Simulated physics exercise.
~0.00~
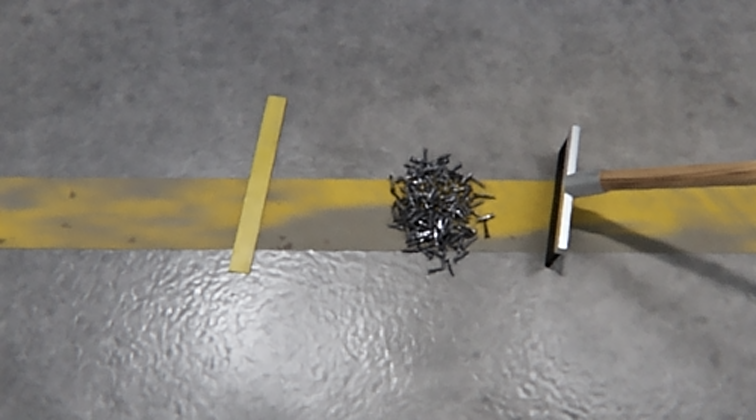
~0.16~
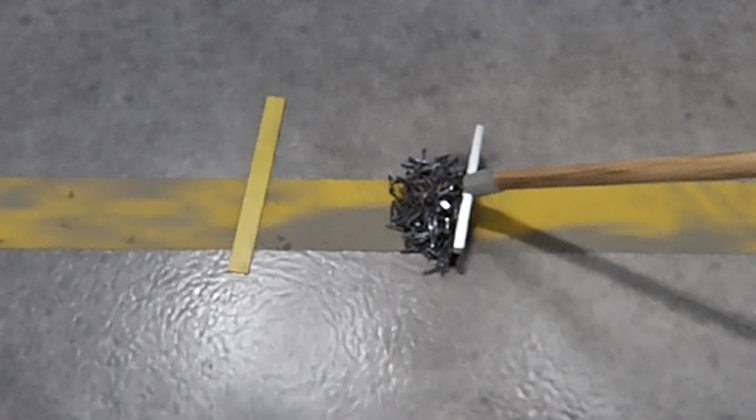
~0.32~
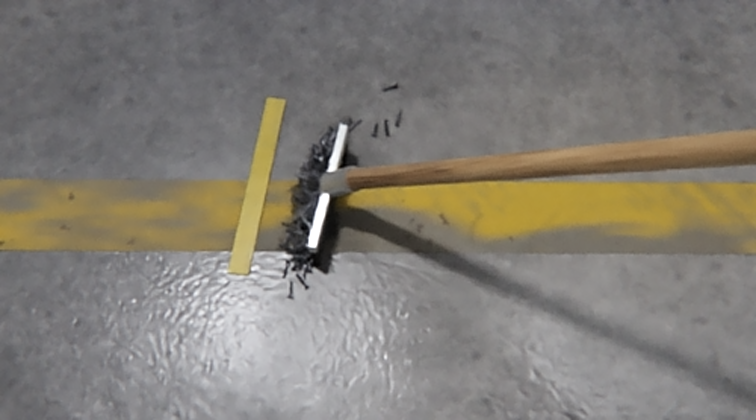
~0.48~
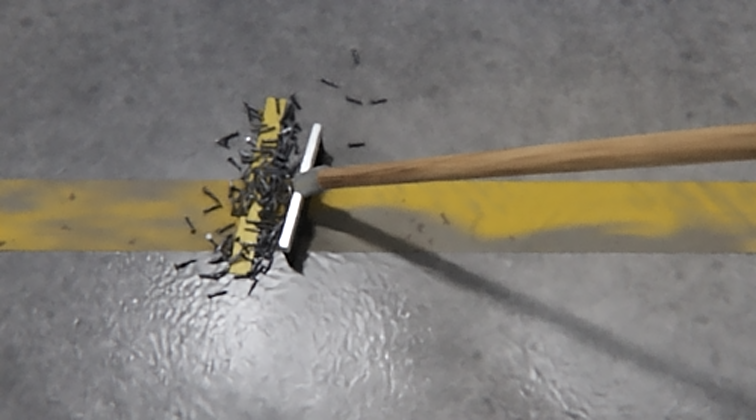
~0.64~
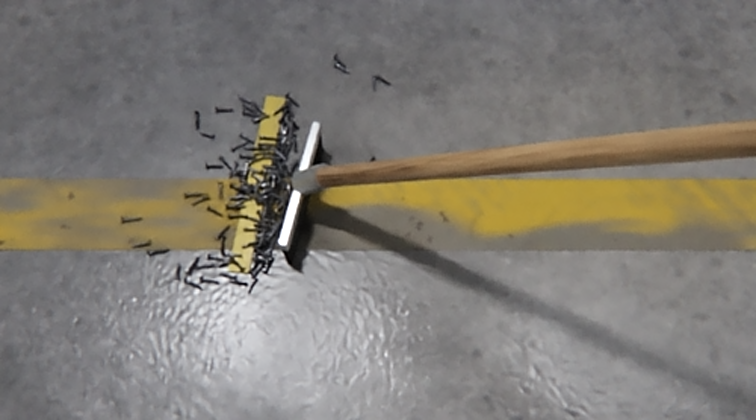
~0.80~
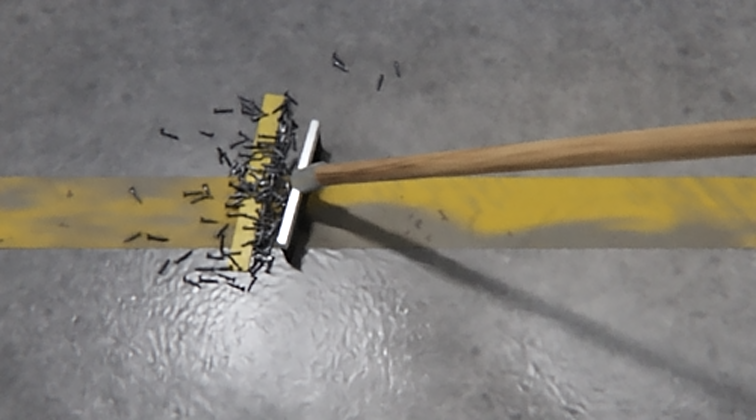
A wooden-handled squeegee slid left across a grey floor, gathered a heap of dark screws and pushed them against a fixed yellow strip, where it halted; many screws ended up on or around the strip, some scattered beyond it, and a few trailed behind.
